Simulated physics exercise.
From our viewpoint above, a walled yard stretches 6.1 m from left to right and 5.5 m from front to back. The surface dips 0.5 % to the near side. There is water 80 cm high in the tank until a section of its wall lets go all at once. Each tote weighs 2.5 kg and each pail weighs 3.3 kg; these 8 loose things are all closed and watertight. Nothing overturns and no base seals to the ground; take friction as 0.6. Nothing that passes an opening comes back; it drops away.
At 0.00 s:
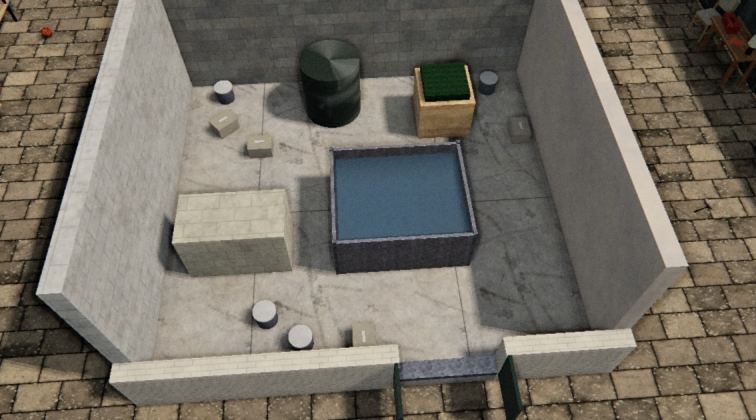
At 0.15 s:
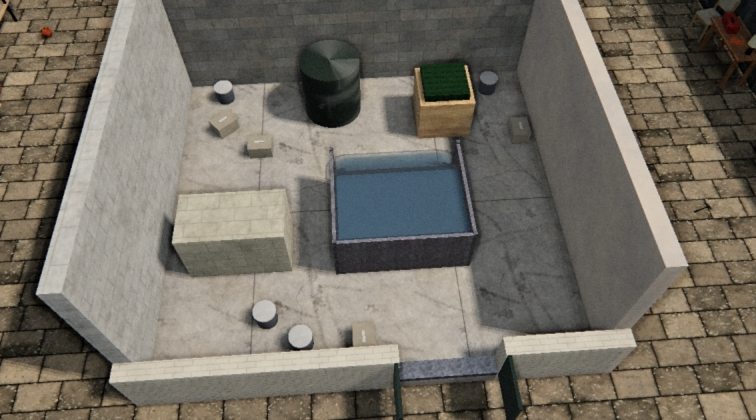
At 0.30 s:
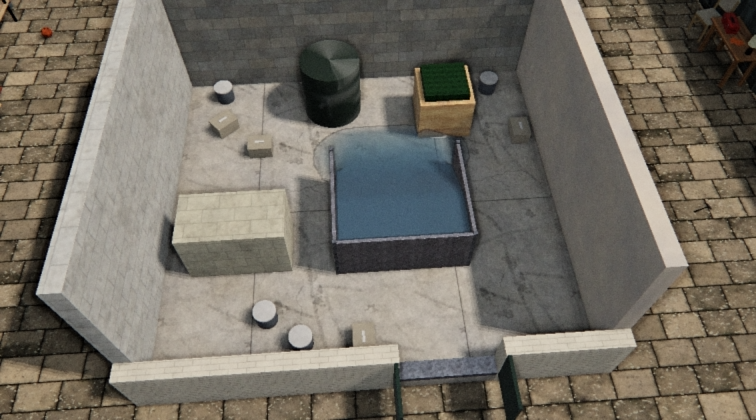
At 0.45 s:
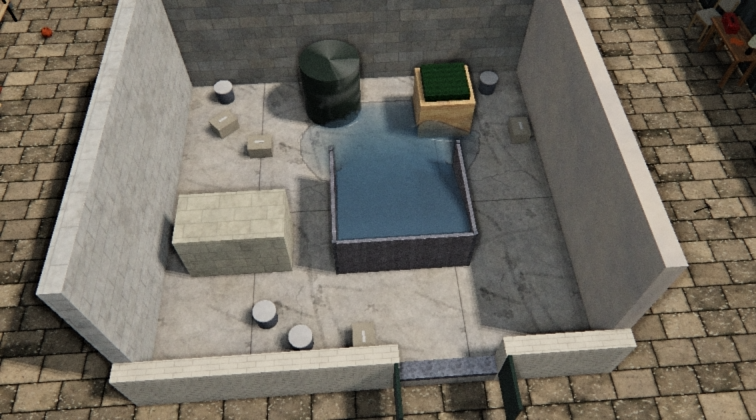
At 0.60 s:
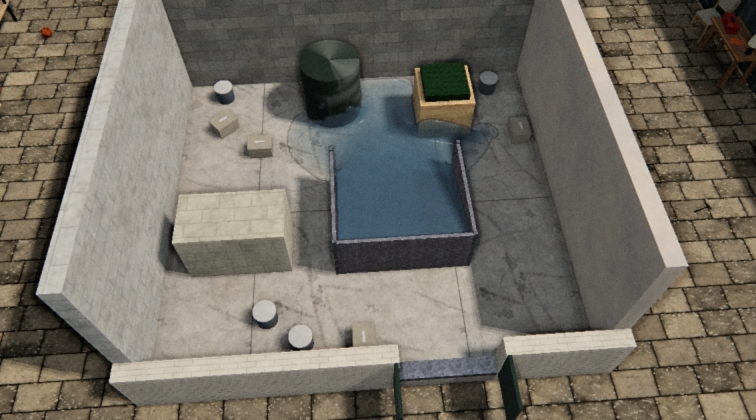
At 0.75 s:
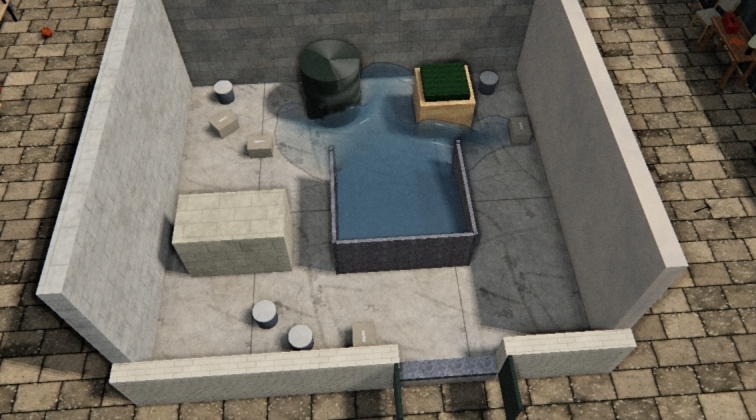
In a walled yard paved with pale slabs, a square tank of blue water stands near the middle among blocks and containers. Its back wall drops away, and water pours out toward the far wall, spreading around the dark green barrel and wooden planter while the surrounding objects stay put.
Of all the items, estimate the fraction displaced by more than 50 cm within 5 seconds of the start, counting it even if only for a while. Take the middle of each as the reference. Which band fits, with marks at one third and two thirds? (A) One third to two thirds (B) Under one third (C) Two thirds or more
(A) One third to two thirds.
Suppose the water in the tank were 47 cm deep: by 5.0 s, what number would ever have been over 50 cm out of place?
The count would be 5.
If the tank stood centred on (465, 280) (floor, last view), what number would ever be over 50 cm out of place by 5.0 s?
In that case the number is 5.
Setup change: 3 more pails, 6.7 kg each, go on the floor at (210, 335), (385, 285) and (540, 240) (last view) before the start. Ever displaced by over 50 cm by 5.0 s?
Outcome: Stays within first, stays within next, breaks the threshold last.
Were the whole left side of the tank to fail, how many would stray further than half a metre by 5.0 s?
You'd get 7 in that case.
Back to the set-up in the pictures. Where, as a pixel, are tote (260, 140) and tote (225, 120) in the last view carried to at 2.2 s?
They end up about (236, 170) and (188, 118) in the last view.
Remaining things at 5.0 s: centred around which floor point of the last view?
At about (322, 243).
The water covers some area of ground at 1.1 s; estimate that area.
At that time the wet patch spans about 11.5 m2.
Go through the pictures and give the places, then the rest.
In the first frame, a tote at (521, 126) rests on the ground; a tote at (223, 120), on the bottom; water covers 3.1 m2; 0 of 8 have shifted.
In the second frame, a tote at (521, 126) rests on the ground; a tote at (223, 120) rests on the ground; 4.3 m2 under water; 0 of 8 have shifted.
In the third frame, a tote at (521, 126) rests on the ground; a tote at (223, 120) rests on the ground; 5.7 m2 under water; 0 of 8 have shifted.
In the fourth frame, a tote at (521, 126) rests on the ground; a tote at (223, 120) rests on the ground; 6.8 m2 under water; 0 of 8 have shifted.
In the fifth frame, a tote at (521, 126), on the bottom; a tote at (223, 120), on the bottom; 7.8 m2 under water; 0 of 8 have shifted.
In the sixth frame, a tote at (521, 126), on the bottom; a tote at (223, 120) rests on the ground; 8.6 m2 under water; 0 of 8 have shifted.
After 1.1 s 0 of 8 are over 50 cm from their spots; 1 afloat.
After 2.2 s 3 of 8 are over 50 cm from their spots; 4 afloat.
After 3.5 s 4 of 8 are over 50 cm from their spots; 5 afloat.
After 5.0 s 5 of 8 are over 50 cm from their spots, and 5 have been at some point; 5 afloat.
